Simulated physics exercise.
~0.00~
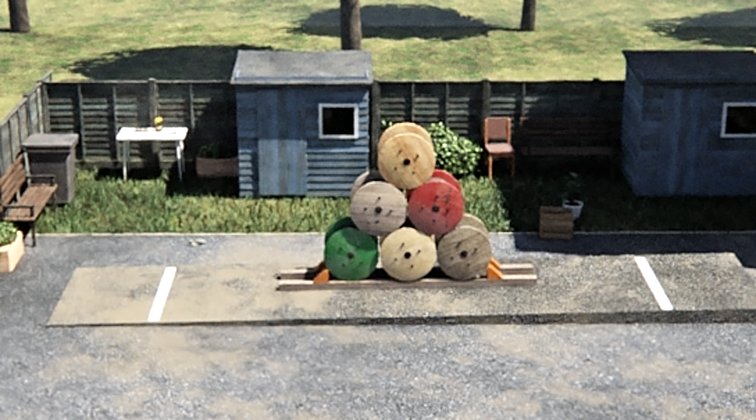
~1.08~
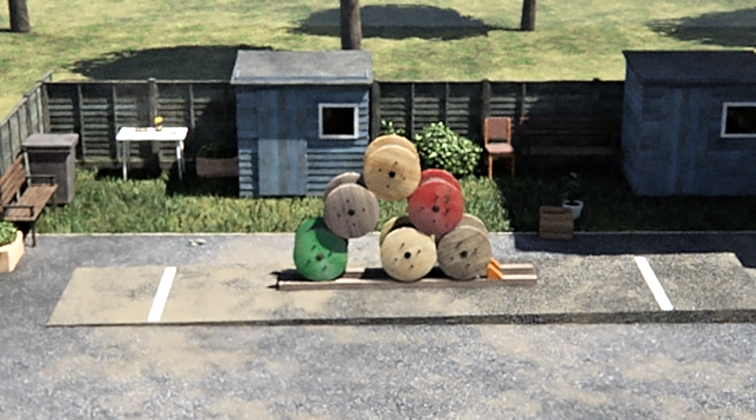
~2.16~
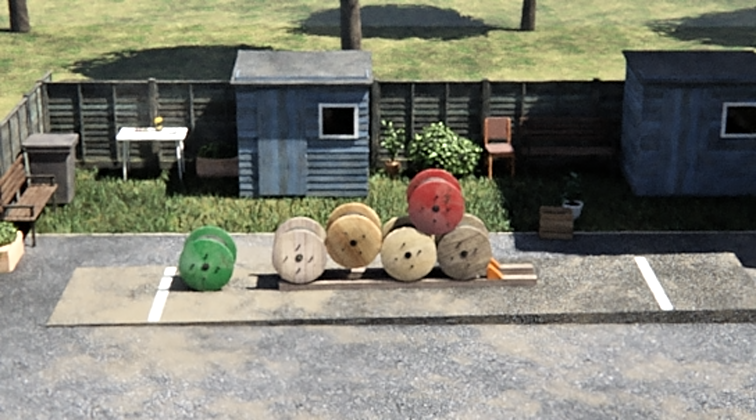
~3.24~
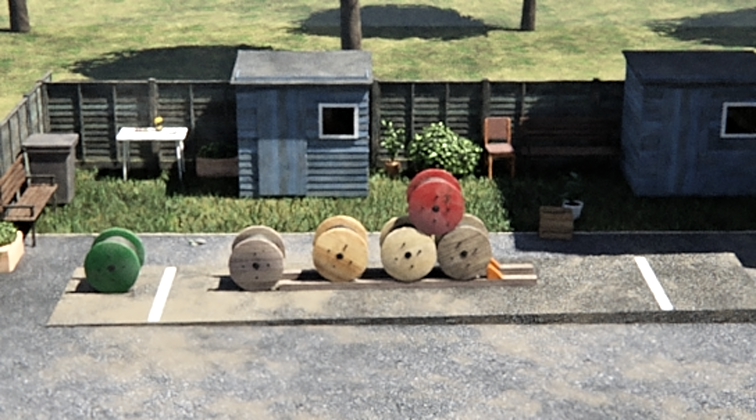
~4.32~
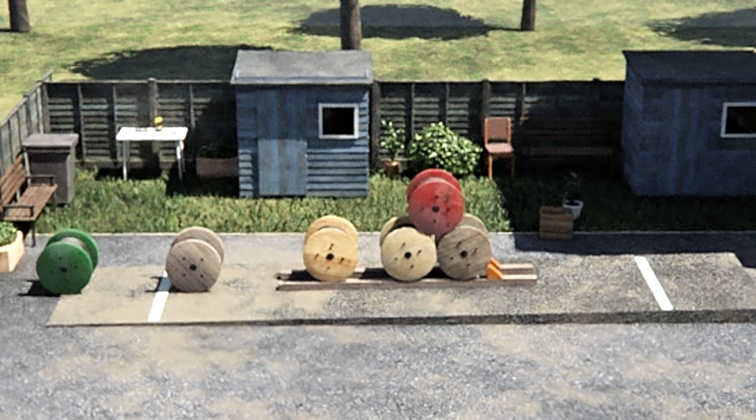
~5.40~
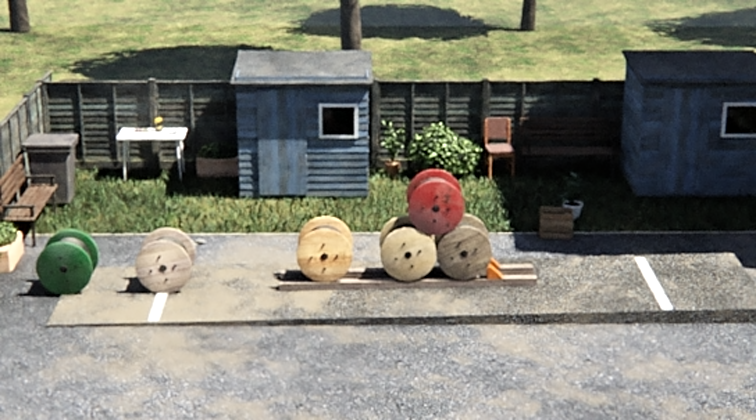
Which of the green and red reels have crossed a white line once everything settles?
Only the green reel has crossed, rolling past the left white line. The red one stays up on the other reels and does not reach a line.
